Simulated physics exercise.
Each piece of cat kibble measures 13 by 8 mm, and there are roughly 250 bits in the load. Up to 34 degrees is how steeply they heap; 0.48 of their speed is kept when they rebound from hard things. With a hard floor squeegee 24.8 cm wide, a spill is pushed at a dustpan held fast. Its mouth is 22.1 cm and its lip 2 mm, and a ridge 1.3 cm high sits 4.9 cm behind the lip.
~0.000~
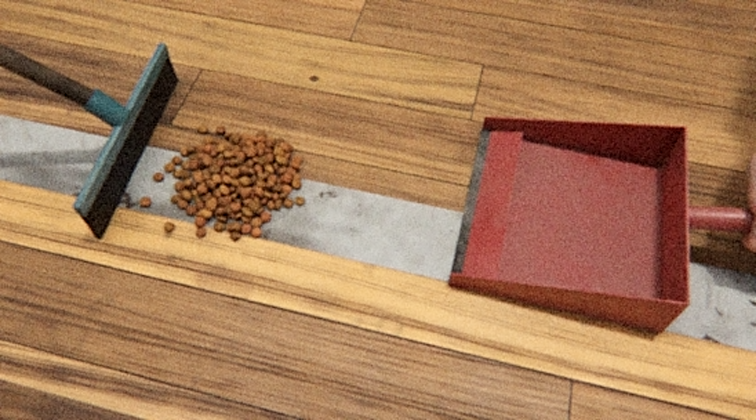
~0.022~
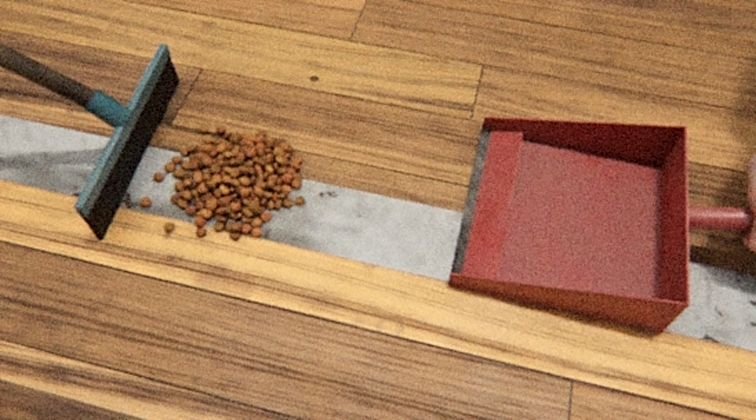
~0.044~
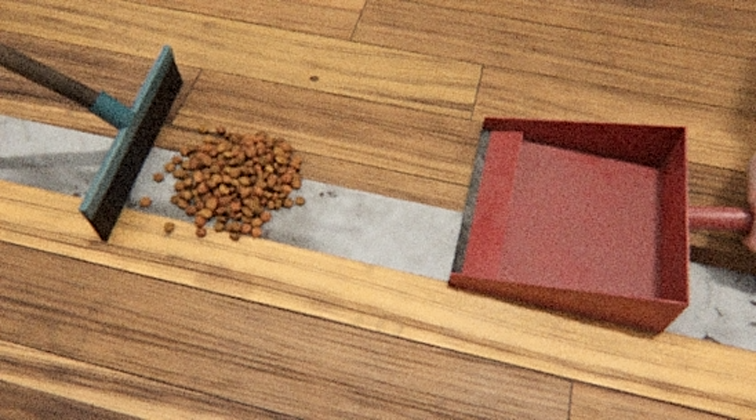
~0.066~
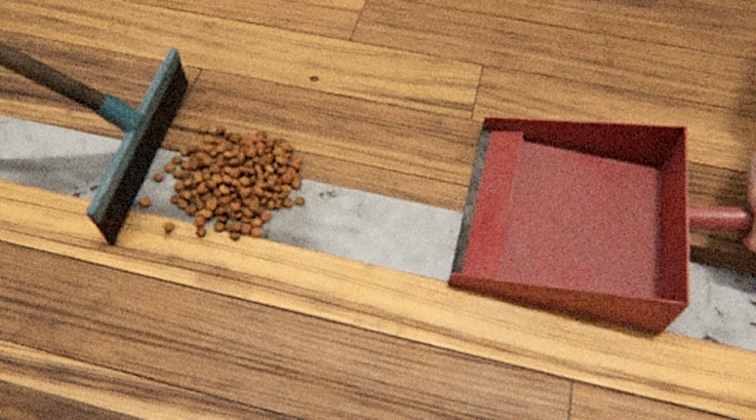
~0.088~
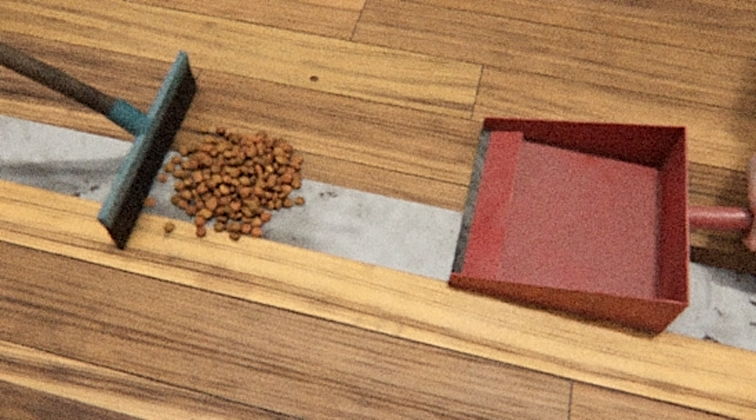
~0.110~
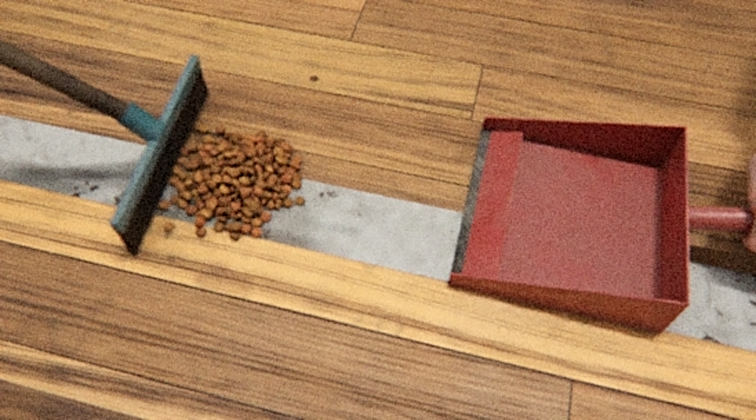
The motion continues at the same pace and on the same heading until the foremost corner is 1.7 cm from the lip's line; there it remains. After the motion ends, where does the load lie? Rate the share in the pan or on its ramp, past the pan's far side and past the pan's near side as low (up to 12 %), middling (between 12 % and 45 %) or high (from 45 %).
Shares - in the pan or on its ramp: Middling; past the pan's far side: Low; past the pan's near side: Middling.
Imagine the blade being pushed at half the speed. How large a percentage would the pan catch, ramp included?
Then around 25 per cent.
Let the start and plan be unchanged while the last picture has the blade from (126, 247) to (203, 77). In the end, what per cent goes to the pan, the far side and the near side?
Final per cent - pan 15, far 5, near 40.
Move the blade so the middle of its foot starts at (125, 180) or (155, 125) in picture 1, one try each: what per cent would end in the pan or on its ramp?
The two tries give some 20 % and some 40 %.
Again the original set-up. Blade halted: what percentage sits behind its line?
About 10 per cent.
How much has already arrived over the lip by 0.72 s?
So far, roughly 30 per cent.
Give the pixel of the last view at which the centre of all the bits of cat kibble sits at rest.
Estimated resting centre: Around (467, 251).
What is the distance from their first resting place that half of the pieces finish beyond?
Median: Approx. 28 cm.
Then, at 0.32 s, middle of the blade 18 cm from the lip; 0 % over the lip, far side 0 %, near side 15 %.
Then, at 0.46 s, middle of the blade 7 cm from the lip; 0 % over the lip, far side 0 %, near side 25 %.
After 0.72 s, middle of the blade 3 cm from the lip; 30 % over the lip, far side 0 %, near side 30 %.
By 1.3 s all is still; pan 30 %, far side 0 %, near side 30 %, in front of the lip or behind the blade 35 %.
